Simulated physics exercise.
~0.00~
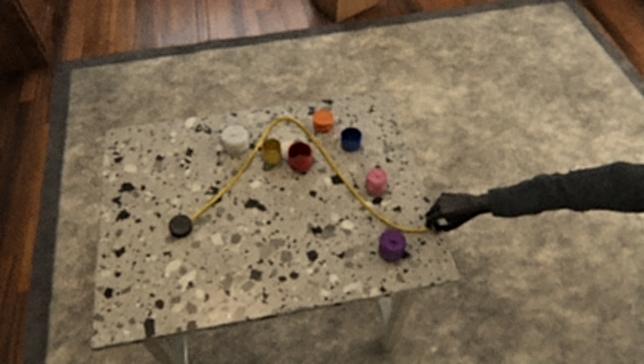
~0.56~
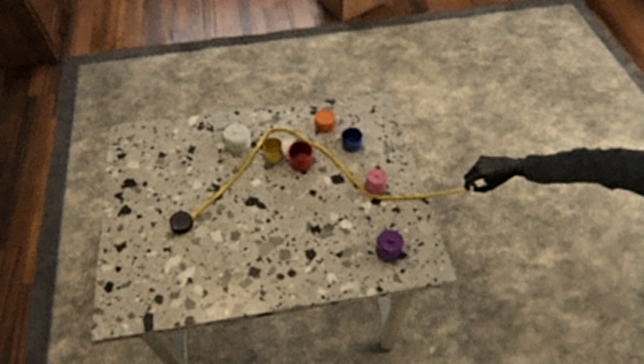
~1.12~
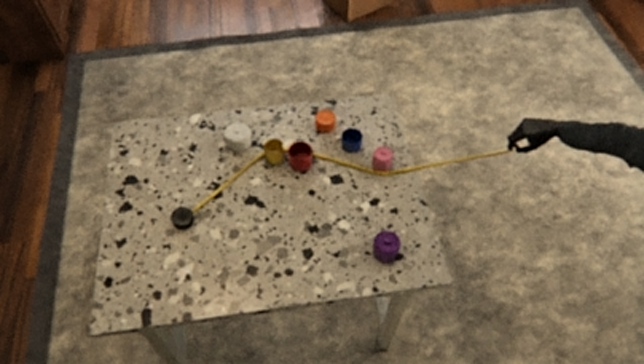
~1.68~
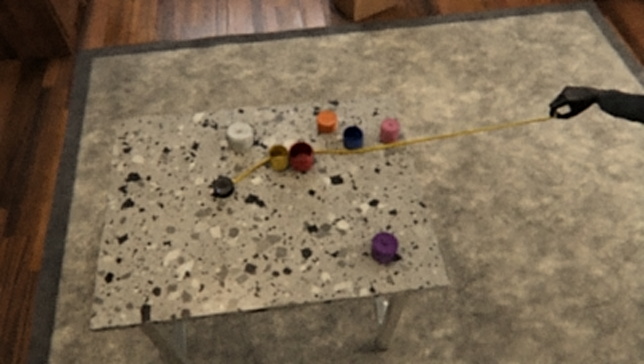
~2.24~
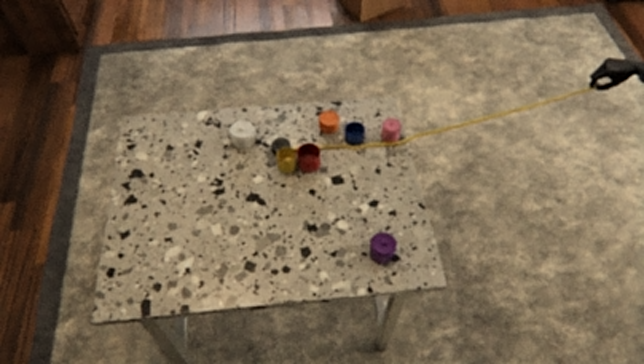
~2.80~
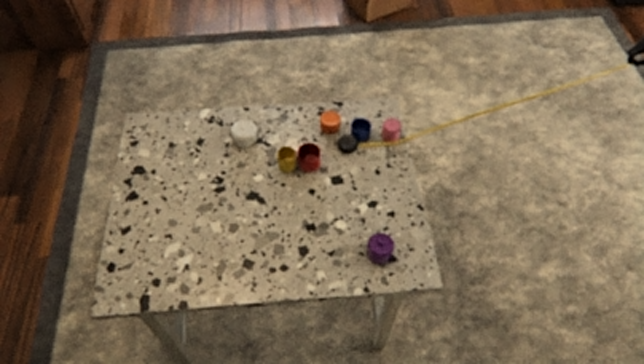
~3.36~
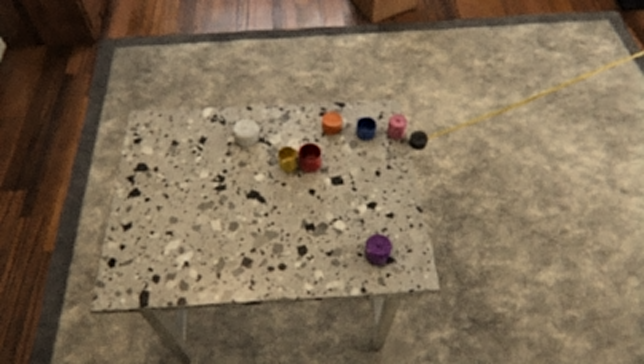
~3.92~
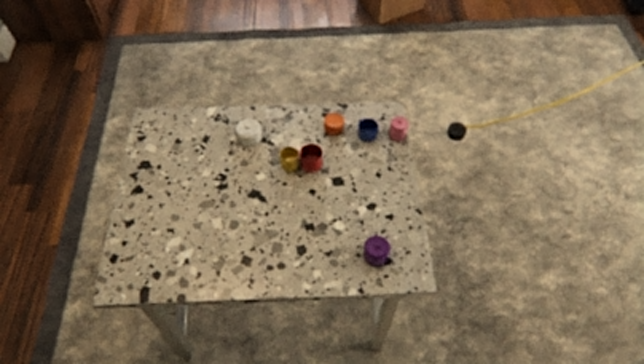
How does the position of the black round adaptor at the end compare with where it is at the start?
At the start the black round adaptor rests on the left part of the tabletop. By the end it is clear of the table, beyond the right edge near the pink pot.
